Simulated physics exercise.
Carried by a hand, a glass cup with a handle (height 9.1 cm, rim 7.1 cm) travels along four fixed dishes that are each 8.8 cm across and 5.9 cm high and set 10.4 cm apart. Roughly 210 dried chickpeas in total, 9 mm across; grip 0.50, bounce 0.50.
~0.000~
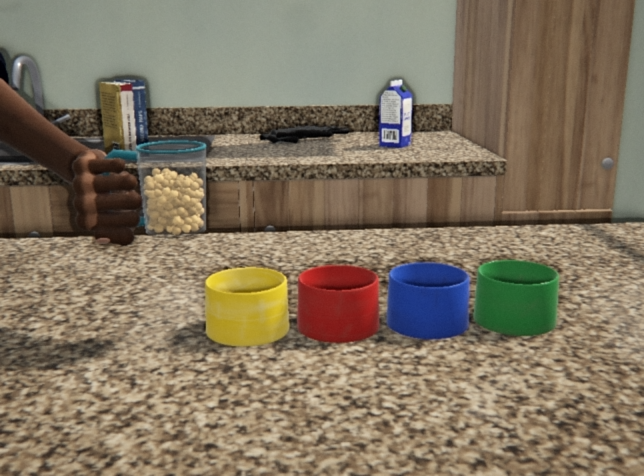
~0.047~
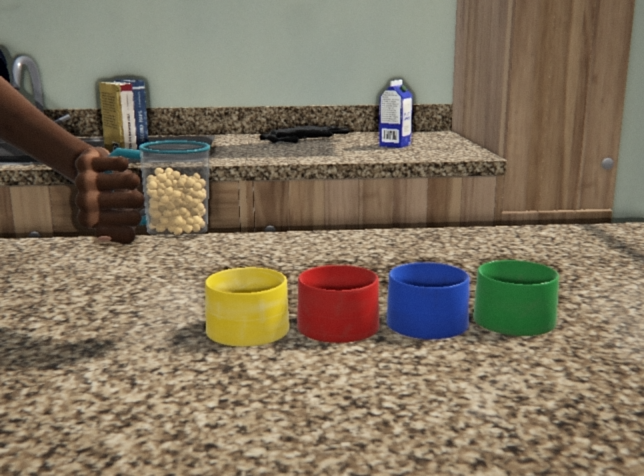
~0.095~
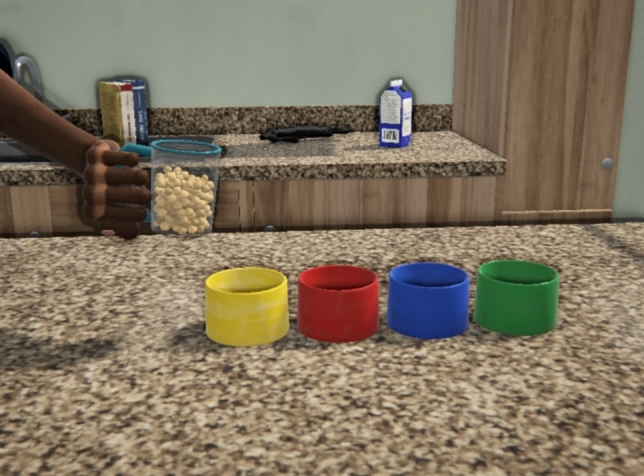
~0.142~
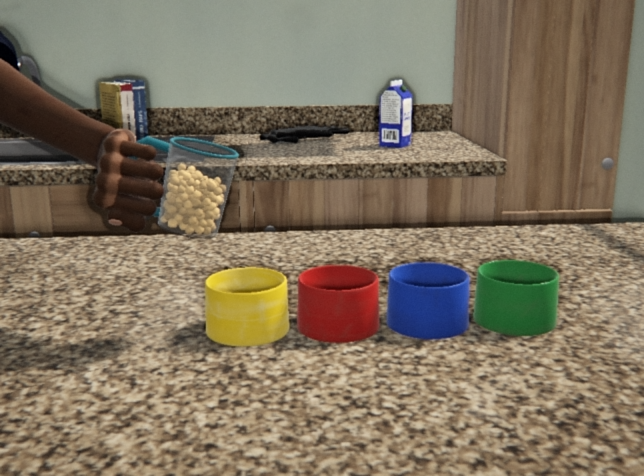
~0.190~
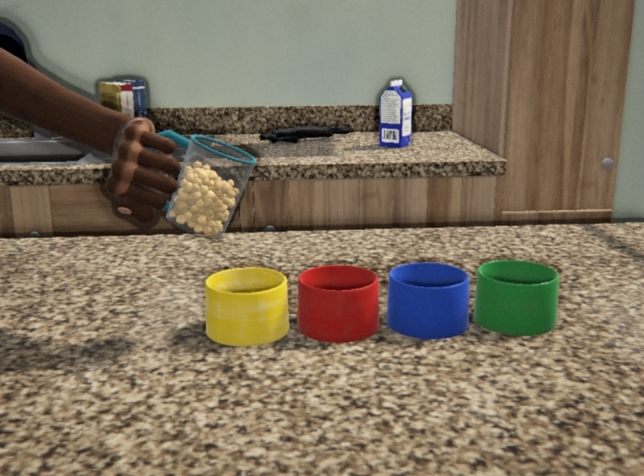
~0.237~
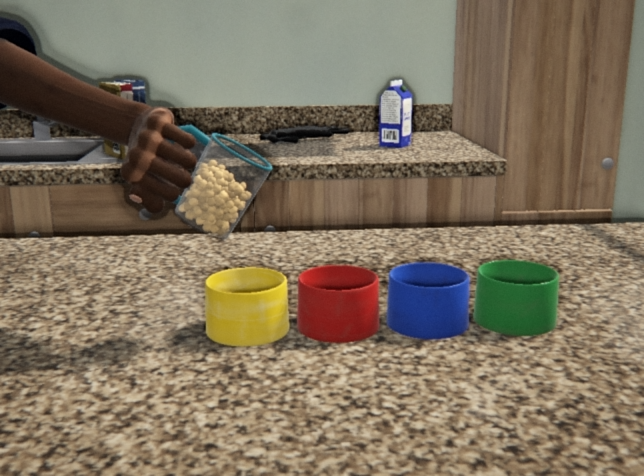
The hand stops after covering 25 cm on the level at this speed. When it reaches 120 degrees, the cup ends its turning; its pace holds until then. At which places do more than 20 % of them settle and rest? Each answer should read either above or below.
Red dish - below, blue dish - above, green dish - below, yellow dish - below, counter - above.
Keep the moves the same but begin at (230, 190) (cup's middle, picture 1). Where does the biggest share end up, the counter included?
Biggest portion: Green.
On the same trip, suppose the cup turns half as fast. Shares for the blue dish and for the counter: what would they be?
In that case the blue dish gets 80 while the counter gets 20.
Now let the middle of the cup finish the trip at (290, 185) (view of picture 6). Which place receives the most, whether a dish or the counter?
Red.
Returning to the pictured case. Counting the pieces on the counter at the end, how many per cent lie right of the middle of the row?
About 100 per cent.
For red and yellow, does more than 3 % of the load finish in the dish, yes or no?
Red: False; yellow: False.
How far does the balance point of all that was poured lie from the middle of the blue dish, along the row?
The load's average lands around 4 cm in the plus-x direction.
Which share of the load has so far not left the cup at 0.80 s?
Near 80 per cent of the load.
After 0.58 s, tilt 91 degrees; cup holds 100 %.
After 0.80 s, tilt 120 degrees; cup holds 80 %, blue 15 %.
After 1.14 s, tilt 120 degrees; cup holds 0 %, blue 60 %, green 15 %.
In the end, at 1.7 s, red 0 %, blue 60 %, green 15 %, yellow 0 %, counter 30 %.
